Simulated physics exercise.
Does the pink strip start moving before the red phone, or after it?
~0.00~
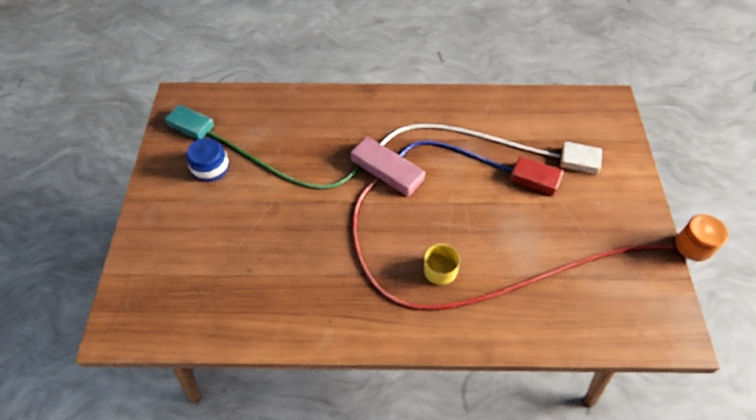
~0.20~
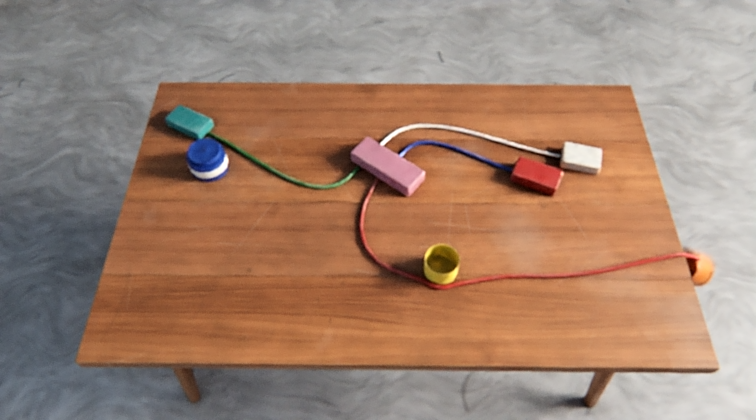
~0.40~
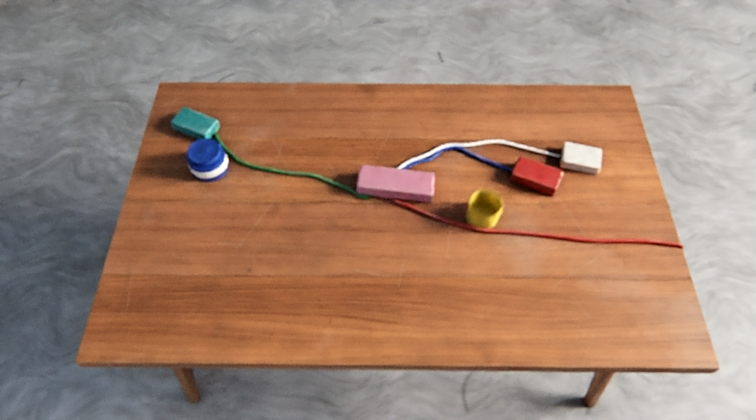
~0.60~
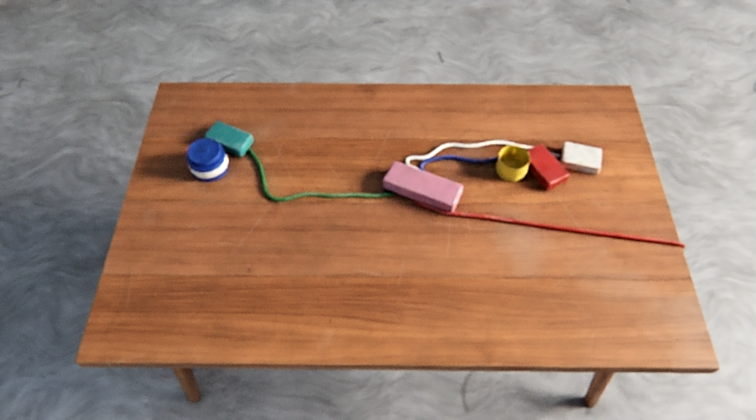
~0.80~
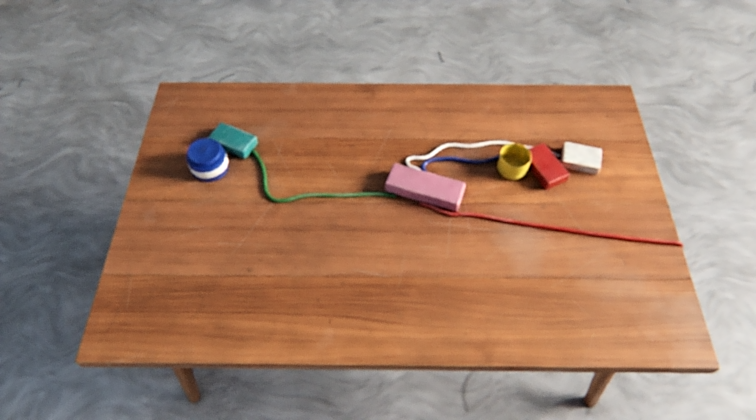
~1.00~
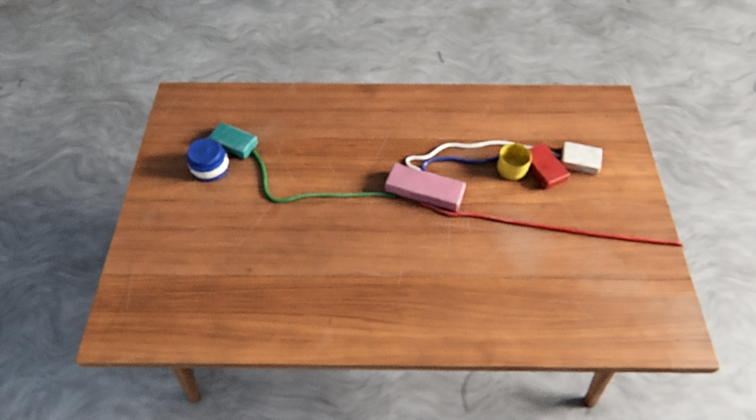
The pink strip starts moving before the red phone. The phone is still in its place when the strip has already shifted, and it moves only later.
An orange speaker falls off the table, its cable dragging strip and cup before everything stops.
